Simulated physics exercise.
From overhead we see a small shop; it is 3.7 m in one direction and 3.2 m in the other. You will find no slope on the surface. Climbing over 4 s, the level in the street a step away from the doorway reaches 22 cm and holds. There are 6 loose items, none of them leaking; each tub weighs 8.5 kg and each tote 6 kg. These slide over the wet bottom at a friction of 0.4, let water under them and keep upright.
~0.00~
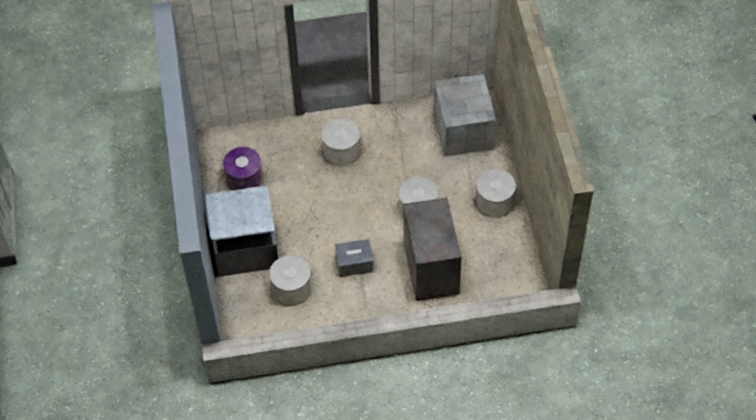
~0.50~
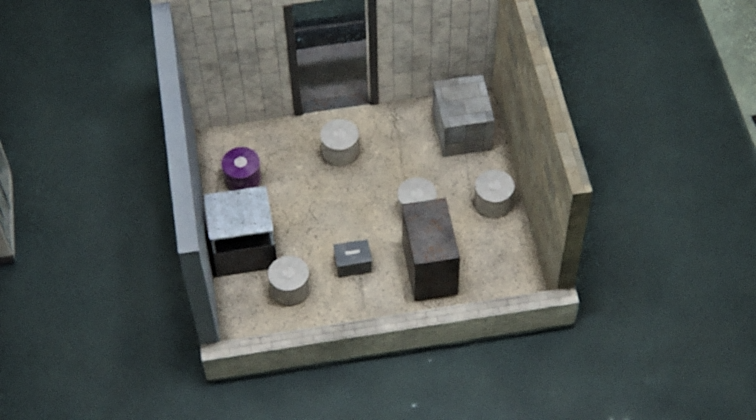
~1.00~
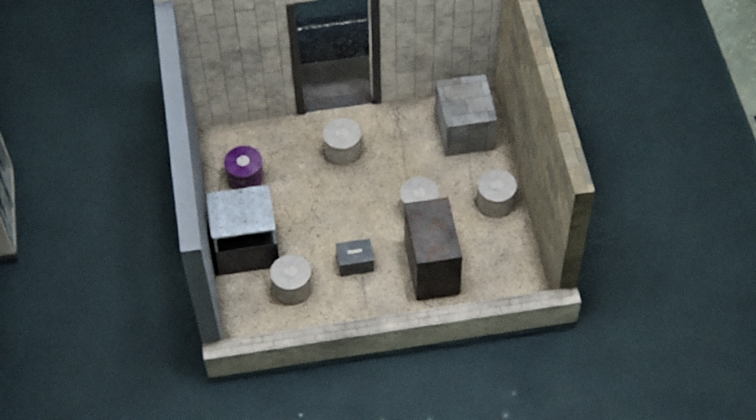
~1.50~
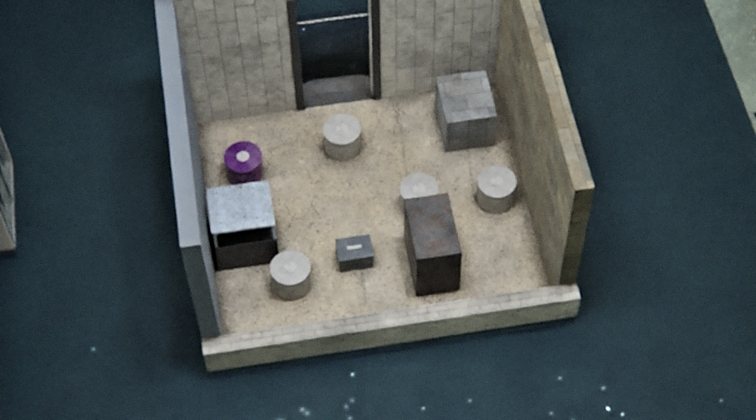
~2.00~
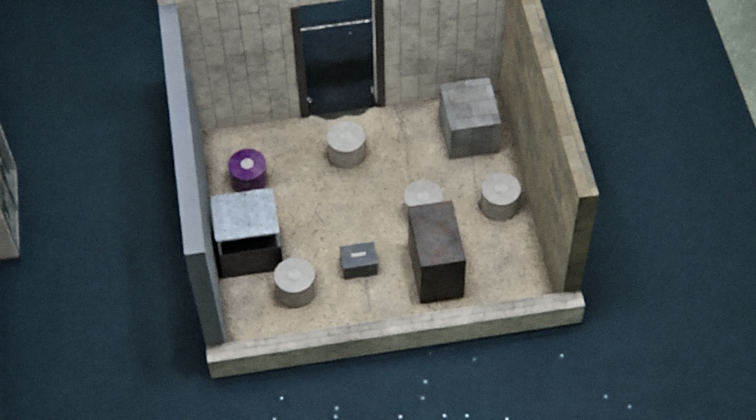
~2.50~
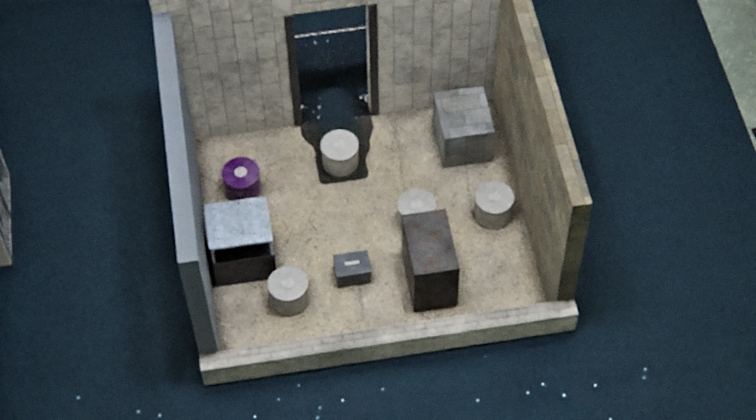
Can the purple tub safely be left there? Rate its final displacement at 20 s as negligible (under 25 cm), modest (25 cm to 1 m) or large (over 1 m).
Modest.
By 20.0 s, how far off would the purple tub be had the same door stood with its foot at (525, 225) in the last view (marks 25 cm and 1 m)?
In that case the purple tub would have gone a great distance.
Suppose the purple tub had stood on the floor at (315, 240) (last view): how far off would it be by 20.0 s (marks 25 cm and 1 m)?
Answer: It covers a big distance.
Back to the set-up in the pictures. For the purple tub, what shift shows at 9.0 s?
About 0 cm out of place.
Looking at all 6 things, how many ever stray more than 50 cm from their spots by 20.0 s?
6.
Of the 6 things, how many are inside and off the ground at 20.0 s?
I count 6.
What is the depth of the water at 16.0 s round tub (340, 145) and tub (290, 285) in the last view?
Around 20 cm and 20 cm.
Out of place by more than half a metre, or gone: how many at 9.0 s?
My count gives 3.
After 4.0 s the purple tub is near (241, 172), 0.0 m from its start, aground; 0 afloat.
After 9.0 s the purple tub is near (241, 172), 0.0 m from its start, aground; 5 afloat.
After 16.0 s the purple tub is near (269, 164), 0.3 m from its start, afloat; 6 afloat.
After 20.0 s the purple tub is near (274, 155), 0.4 m from its start, afloat; 6 afloat.
